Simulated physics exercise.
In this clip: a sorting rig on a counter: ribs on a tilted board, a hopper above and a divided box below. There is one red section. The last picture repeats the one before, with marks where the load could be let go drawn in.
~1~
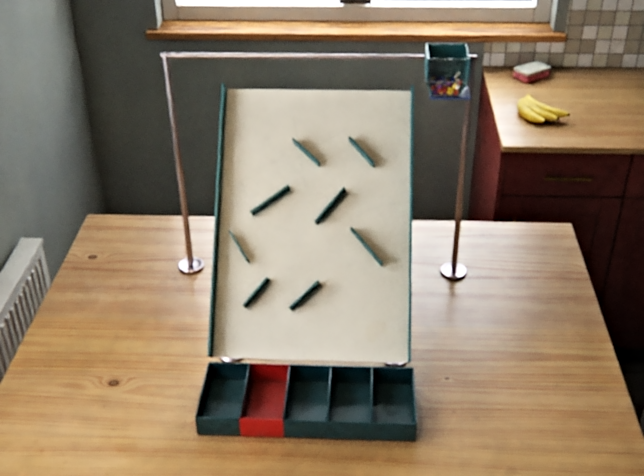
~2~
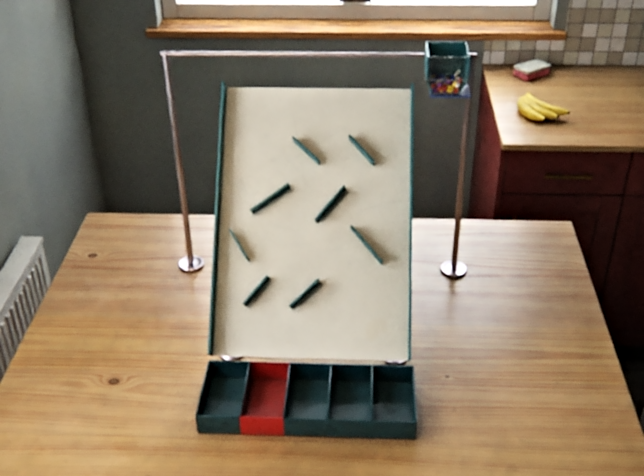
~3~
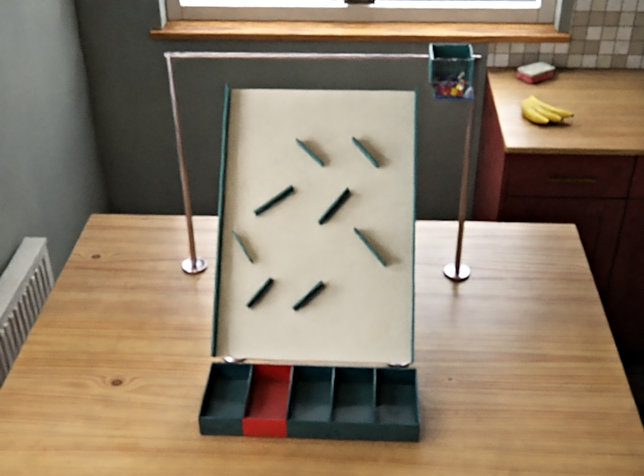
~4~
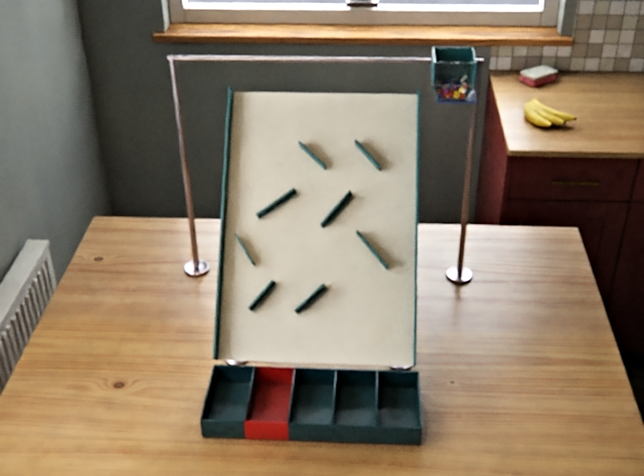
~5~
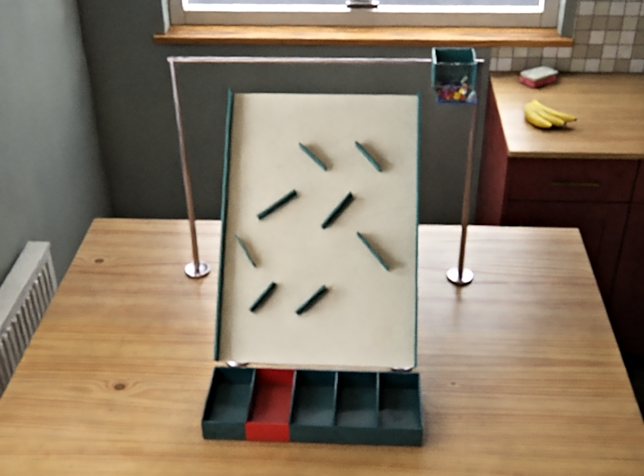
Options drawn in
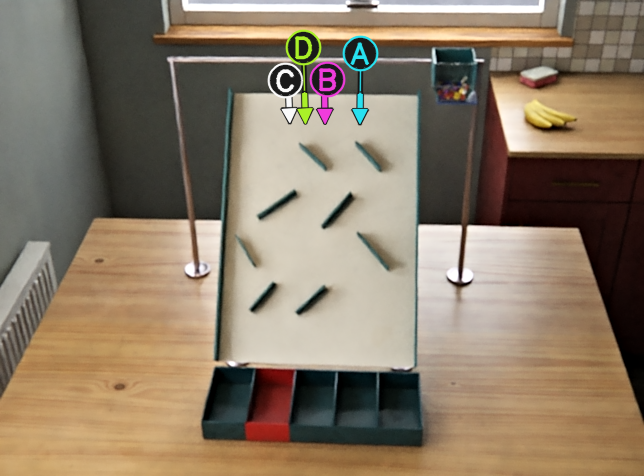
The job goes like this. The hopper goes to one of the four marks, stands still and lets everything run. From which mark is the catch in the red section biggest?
Best: B.
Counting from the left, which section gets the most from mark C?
The first.
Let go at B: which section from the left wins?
The second.
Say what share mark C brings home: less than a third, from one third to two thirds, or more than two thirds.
Mark C gives less than a third.
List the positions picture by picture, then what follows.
In the first frame, hopper at (445, 83), jelly beans, door shut.
In the second frame, ribs (292, 136) to (319, 161), (349, 135) to (374, 161), (250, 210) to (289, 183).
In the third frame, ribs (318, 221) to (348, 188), (233, 231) to (250, 261), (355, 228) to (385, 264).
In the fourth frame, ribs (248, 308) to (273, 280), (295, 311) to (324, 284).
In the fifth frame, red section at (267, 431), number 2 of 5 from the left.
On the marked copy, mark A meets the board at (360, 118); mark B meets the board at (324, 118); mark C meets the board at (289, 117); mark D meets the board at (305, 118).
If A is chosen, about a third in the red section, about two thirds in other sections, a stray few outside the box.
If B is chosen, about half in the red section, about a third in other sections, a small part held on the board.
If C is chosen, a small part in the red section, about two thirds in other sections, about a quarter held on the board.
If D is chosen, about a third in the red section, about half in other sections, a small part held on the board.
